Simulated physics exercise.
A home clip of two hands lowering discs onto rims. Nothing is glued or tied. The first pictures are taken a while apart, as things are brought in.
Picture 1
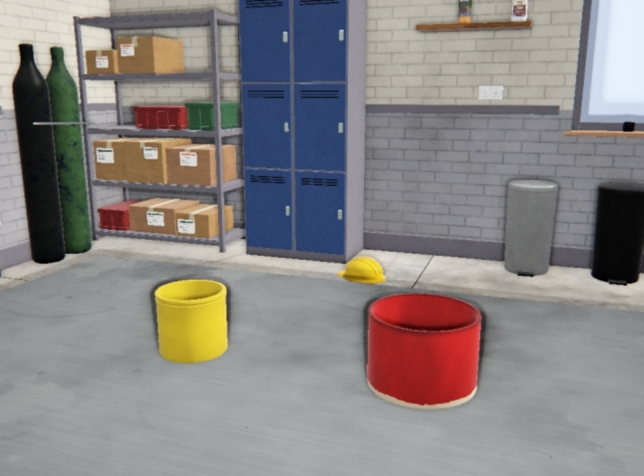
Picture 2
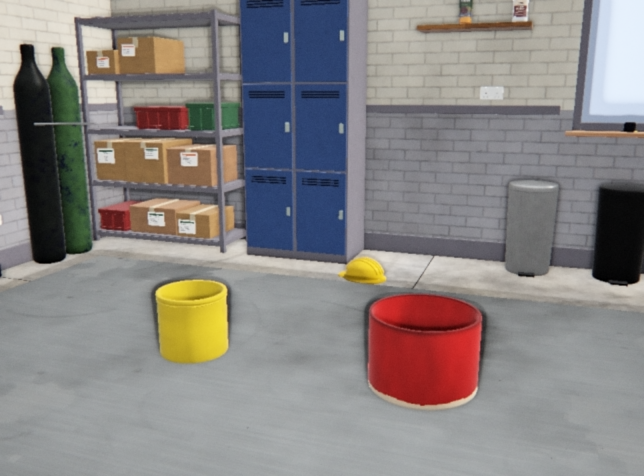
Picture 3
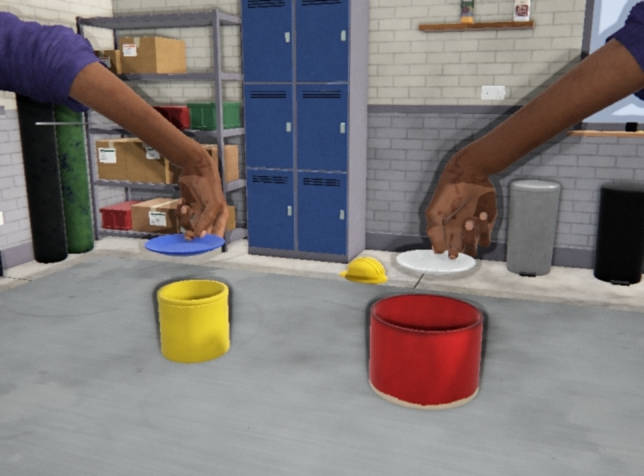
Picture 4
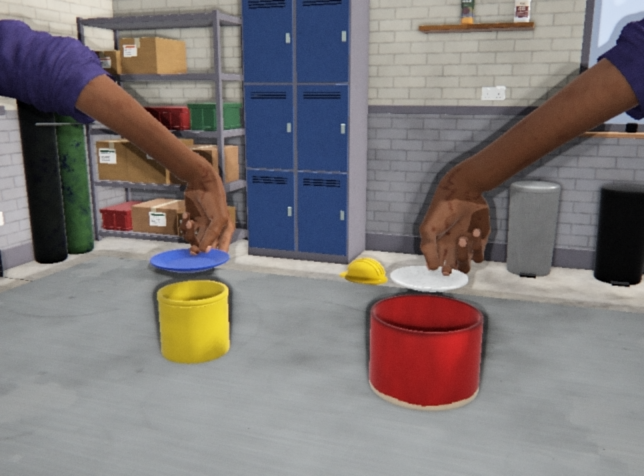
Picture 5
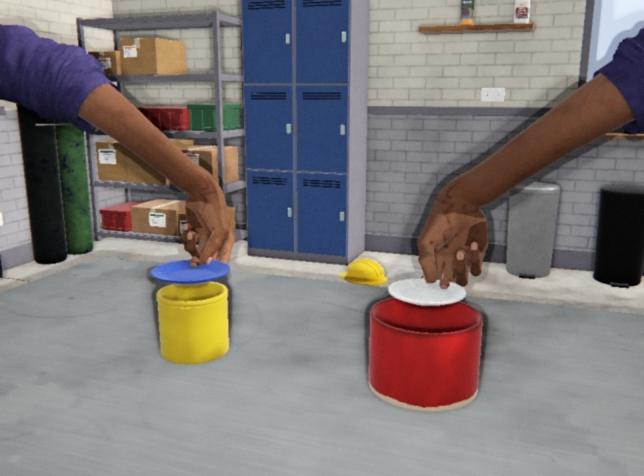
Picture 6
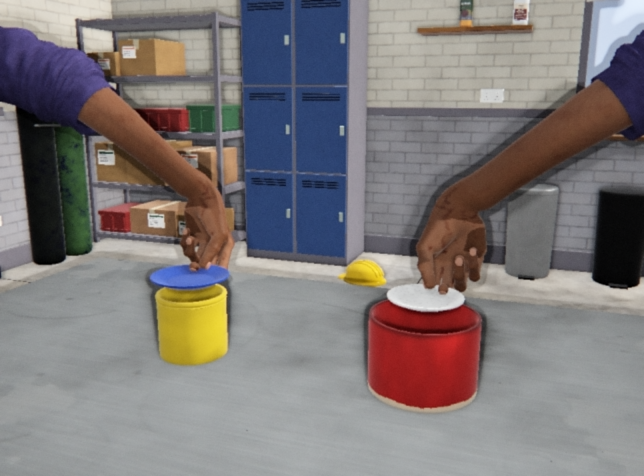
In a storage room with blue lockers, two hands reached in above a yellow container and a larger red one, then lowered a blue disc on the left and a white disc on the right.
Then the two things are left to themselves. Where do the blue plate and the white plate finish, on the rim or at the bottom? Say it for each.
Outcome: The blue plate covers the opening; the white plate drops inside.
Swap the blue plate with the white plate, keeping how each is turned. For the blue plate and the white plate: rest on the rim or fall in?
The blue plate drops inside, the white plate stays on top.
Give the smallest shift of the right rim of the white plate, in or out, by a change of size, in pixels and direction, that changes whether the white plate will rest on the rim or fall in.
A shift of 16 pixels, going right.
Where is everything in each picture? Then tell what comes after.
The first frame shows left jar (192, 320).
The second frame shows right mug (423, 349).
The third frame shows still on the way; blue plate (185, 246); left jar (194, 320).
The fourth frame shows still on the way; white plate (428, 280); right mug (425, 349).
The fifth frame shows still on the way; blue plate (191, 274); left jar (194, 321).
The sixth frame shows in place, still held; blue plate (191, 279); white plate (425, 300); right mug (423, 352).
Then, 0.12 s later than the last frame, blue plate moving near (191, 288); white plate shifted a little near (424, 322).
Then, 0.18 s later than the last frame, blue plate sitting on the rim near (191, 288); white plate dropping near (422, 367).
When it is over, the blue plate works as a lid, near (191, 288); the white plate slips past the rim, near (422, 380).
